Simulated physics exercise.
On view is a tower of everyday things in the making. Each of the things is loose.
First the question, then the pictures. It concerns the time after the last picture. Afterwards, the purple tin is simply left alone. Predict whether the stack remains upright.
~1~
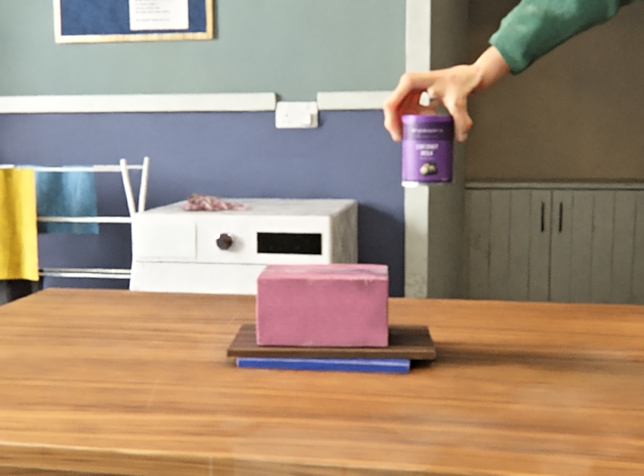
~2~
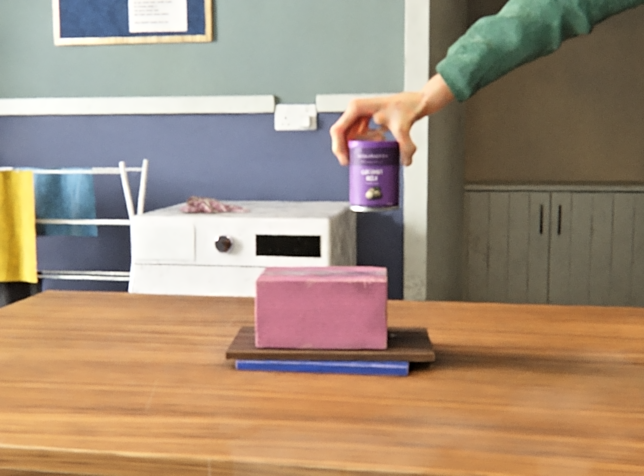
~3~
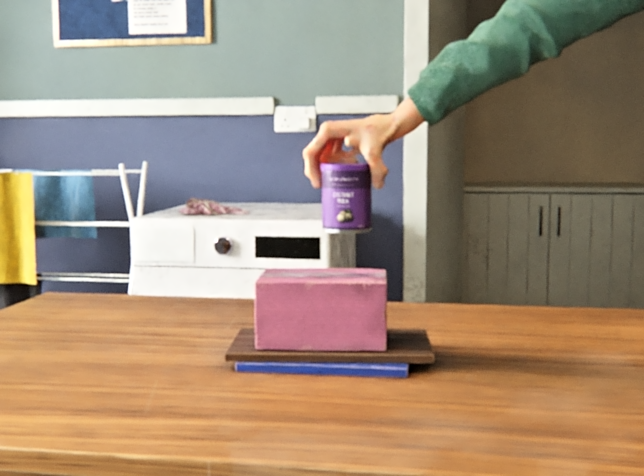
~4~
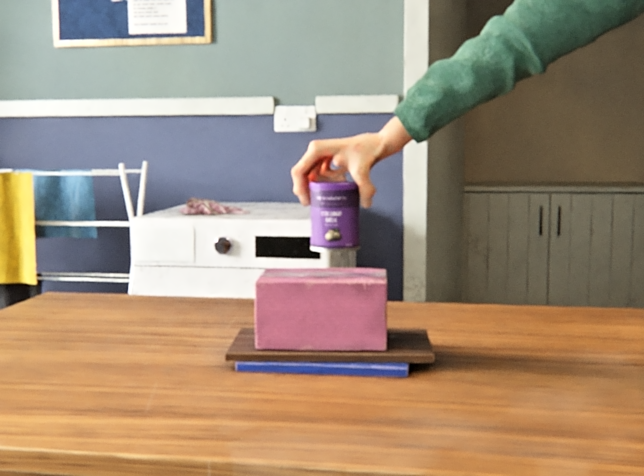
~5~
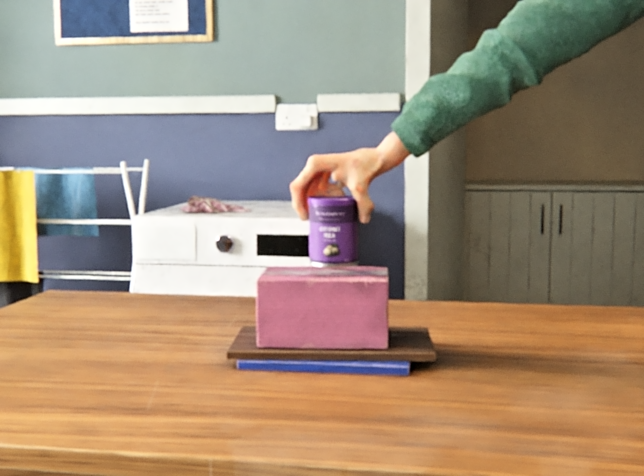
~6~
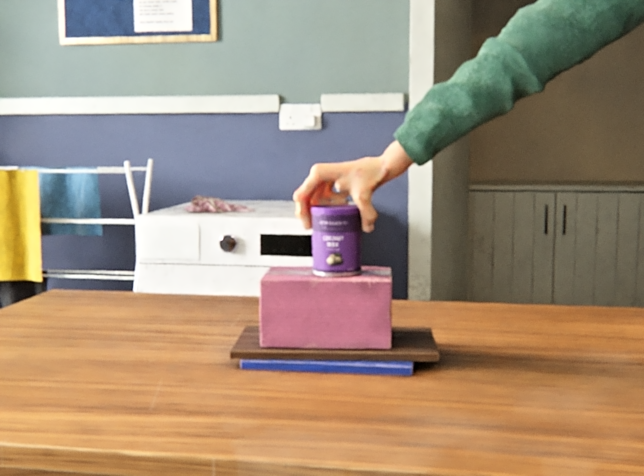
The build stays upright.
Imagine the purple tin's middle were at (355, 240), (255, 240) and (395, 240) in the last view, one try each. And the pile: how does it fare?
Lab note - try 1: No collapse; try 2: Collapse; try 3: Collapse.
Then, 0.20 s later than the last frame, all is still.
Then, 0.50 s later than the last frame, purple tin resting near (337, 240).
When it is over, all 4 as before. End places, in pixels of the last picture, purple tin near (337, 240). The pile holds.
